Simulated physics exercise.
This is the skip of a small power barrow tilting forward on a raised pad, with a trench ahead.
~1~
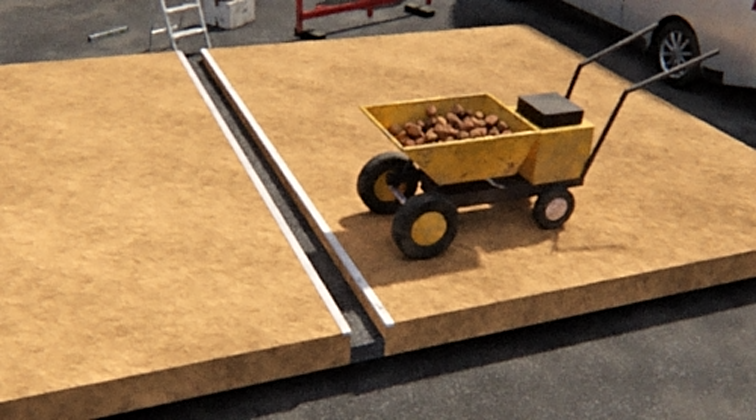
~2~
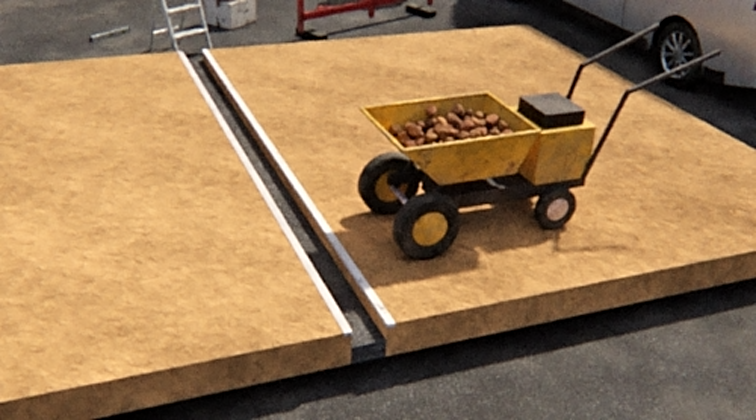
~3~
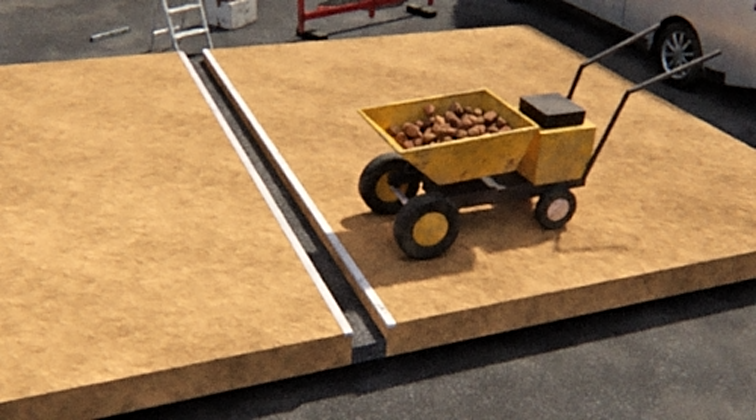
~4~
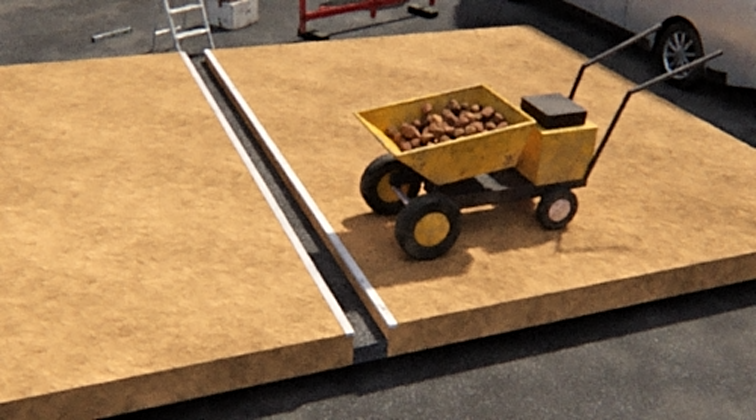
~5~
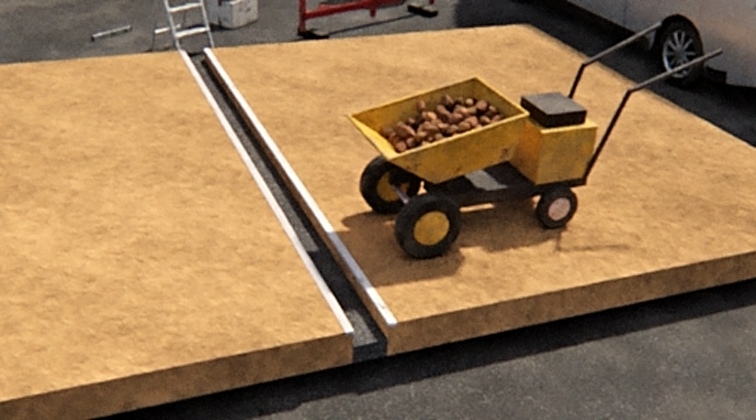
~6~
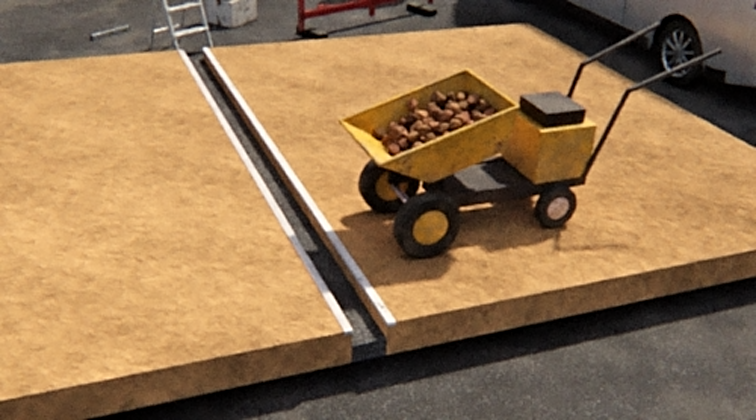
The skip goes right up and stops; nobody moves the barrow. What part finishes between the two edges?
The trench takes less than half.
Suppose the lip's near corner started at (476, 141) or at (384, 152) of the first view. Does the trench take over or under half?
In turn: Under half; less than half.
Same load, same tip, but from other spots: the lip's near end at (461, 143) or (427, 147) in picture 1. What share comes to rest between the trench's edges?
First some 40, then 50 per cent.
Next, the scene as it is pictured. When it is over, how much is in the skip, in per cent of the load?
About 0 per cent.
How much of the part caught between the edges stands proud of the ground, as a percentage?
It comes to 20 per cent or so.
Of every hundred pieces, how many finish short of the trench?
It comes to 0 per cent or so.
Soon, skip tipped steeply; all in the skip.
A while on, skip tipped steeply; most in the skip; a small part in or heaped over the trench; a small part beyond it; a stray few falling.
Towards the end, skip tipped right over; a small part in the skip; about a quarter in or heaped over the trench; about two thirds beyond it.
Finally, skip tipped right over; about a third in or heaped over the trench; about two thirds beyond it.
